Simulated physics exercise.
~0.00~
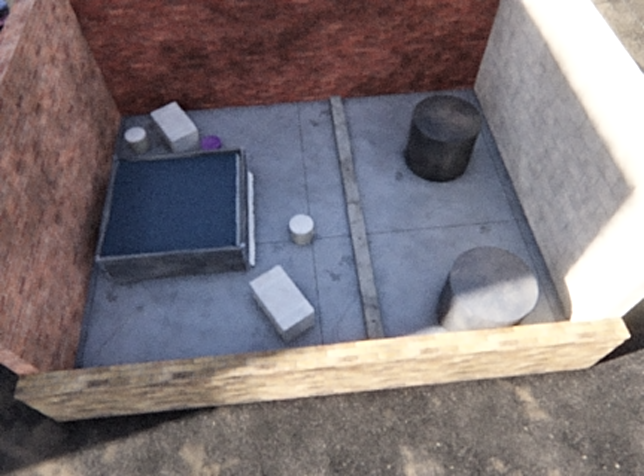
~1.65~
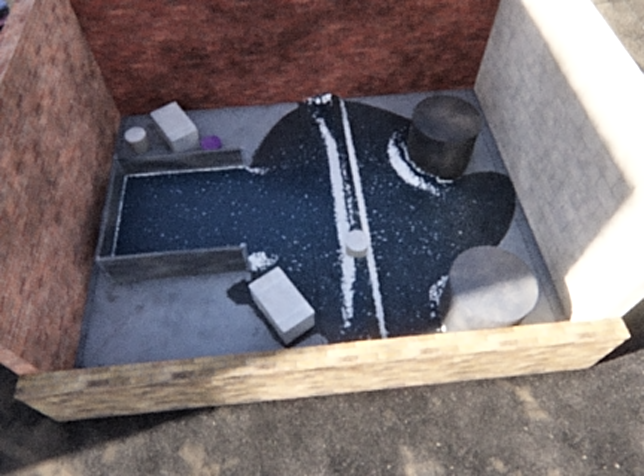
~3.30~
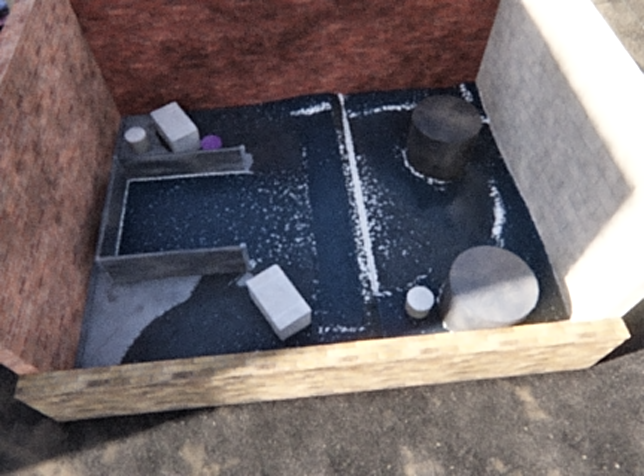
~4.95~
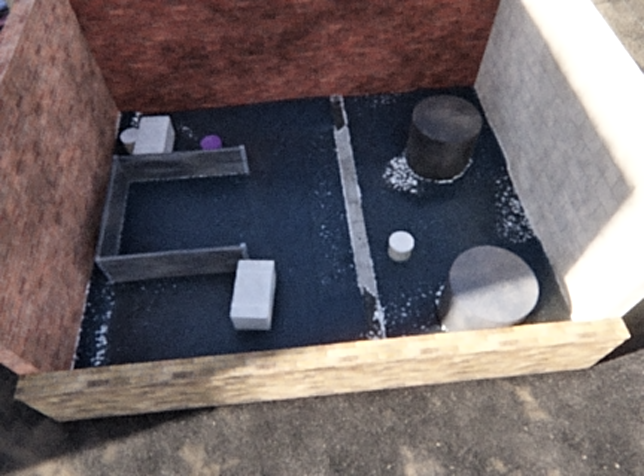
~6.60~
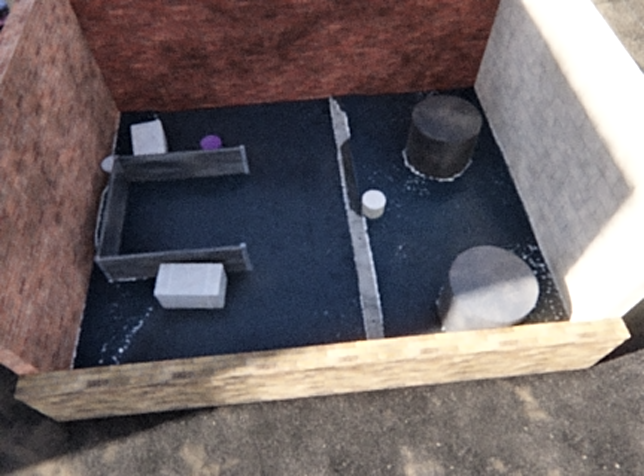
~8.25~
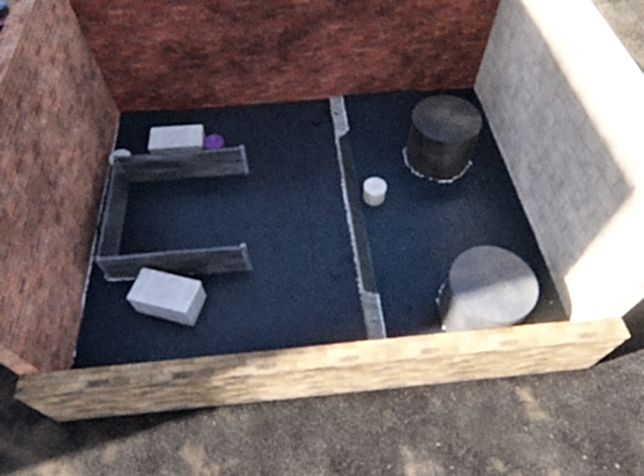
The clip shows dark water bursting from a tank inside a walled concrete yard, foaming past a low kerb and two round columns and spreading across the floor. A white pail drifts right, then back to beside the kerb, while pale boxes shift near the tank, where a purple pail remains.
